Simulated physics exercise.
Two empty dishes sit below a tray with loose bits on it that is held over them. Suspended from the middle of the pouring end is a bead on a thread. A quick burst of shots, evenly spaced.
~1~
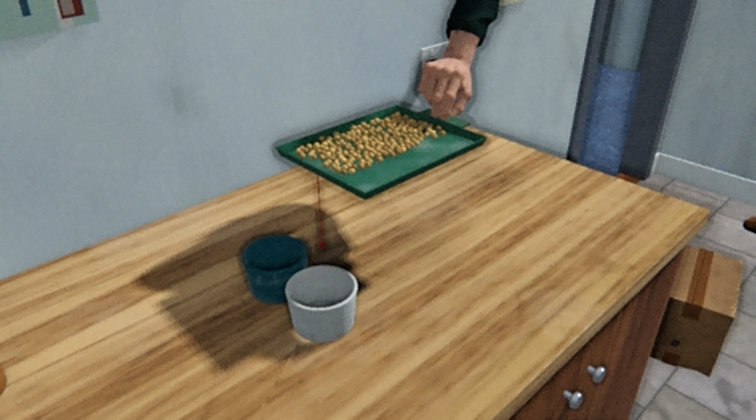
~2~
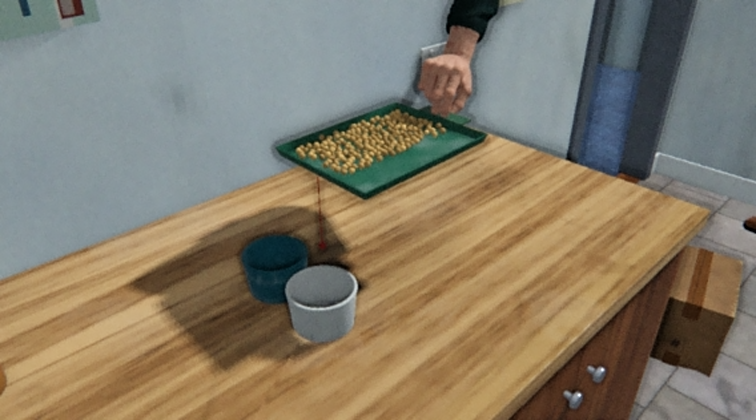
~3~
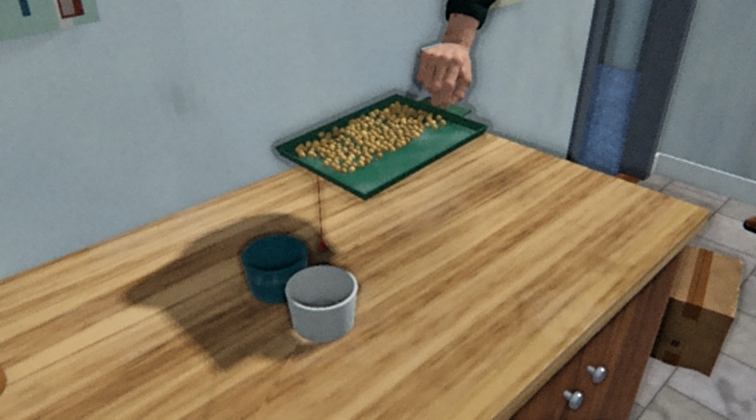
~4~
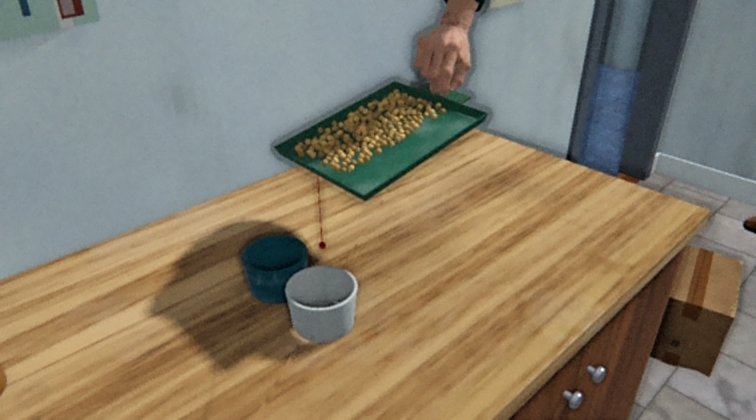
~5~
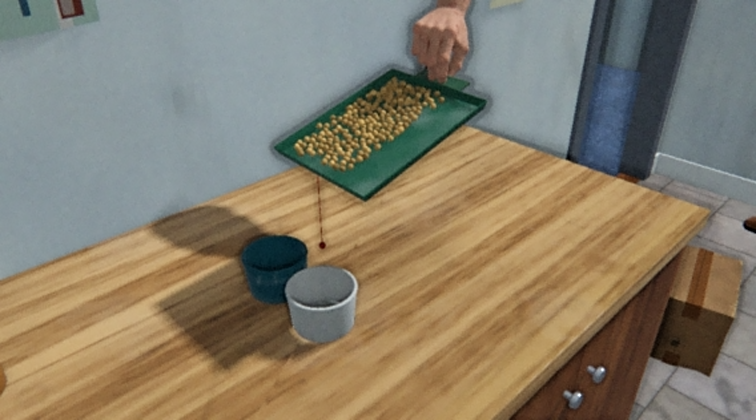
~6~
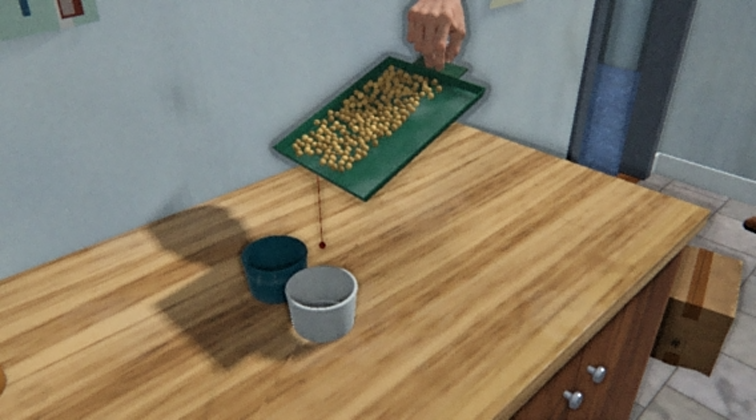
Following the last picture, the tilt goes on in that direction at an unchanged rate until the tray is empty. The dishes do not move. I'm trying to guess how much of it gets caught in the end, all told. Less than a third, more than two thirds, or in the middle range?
I'd say more than two thirds.
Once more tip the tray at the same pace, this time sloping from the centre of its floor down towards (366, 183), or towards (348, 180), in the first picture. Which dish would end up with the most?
First it's the dish to the right, then it's the dish to the right.
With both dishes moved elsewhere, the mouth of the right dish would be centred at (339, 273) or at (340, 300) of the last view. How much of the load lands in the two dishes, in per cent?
Roughly 50 per cent, then roughly 80 per cent.
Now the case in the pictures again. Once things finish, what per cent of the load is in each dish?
30 % left, 50 % right.
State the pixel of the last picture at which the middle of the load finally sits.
Roughly at (315, 310), give or take.
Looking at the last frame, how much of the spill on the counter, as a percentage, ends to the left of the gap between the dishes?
I'd say some 40 in a hundred.
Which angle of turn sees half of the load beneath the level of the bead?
Near 100 degrees.
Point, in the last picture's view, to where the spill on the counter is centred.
I'd put the middle somewhere around (305, 321) in the last picture.
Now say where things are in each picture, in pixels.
In the first picture, corners of the pouring end at (280, 147) and (365, 190), level; middle of the load at (375, 141), dried chickpeas; left dish at (250, 280); right dish at (295, 316); bead on its thread at (322, 245).
In the second picture, corners of the pouring end at (280, 147) and (365, 191), level; middle of the load at (375, 139).
In the third picture, corners of the pouring end at (279, 147) and (365, 191), tipped barely, level across its low end; middle of the load at (375, 135).
In the fourth picture, corners of the pouring end at (278, 146) and (364, 192), tipped a little, level across its low end; middle of the load at (374, 128).
In the fifth picture, corners of the pouring end at (278, 146) and (363, 194), tipped clearly, level across its low end; middle of the load at (372, 121).
In the sixth picture, corners of the pouring end at (277, 146) and (363, 195), tipped clearly, level across its low end; middle of the load at (370, 115); left dish at (250, 280); right dish at (295, 316).
Soon after the last picture, tray tipped steeply; most on the tray; a small part in the air.
A little later, tray tipped past a quarter turn; about a quarter on the tray; about a quarter in the right dish; a small part in the left dish; about a quarter outside both; about a quarter in the air.
Later still, tray tipped past a quarter turn; about half in the right dish; about a quarter in the left dish; about a quarter outside both.
At rest, tray tipped past a quarter turn; about half in the right dish; about a quarter in the left dish; about a quarter outside both.
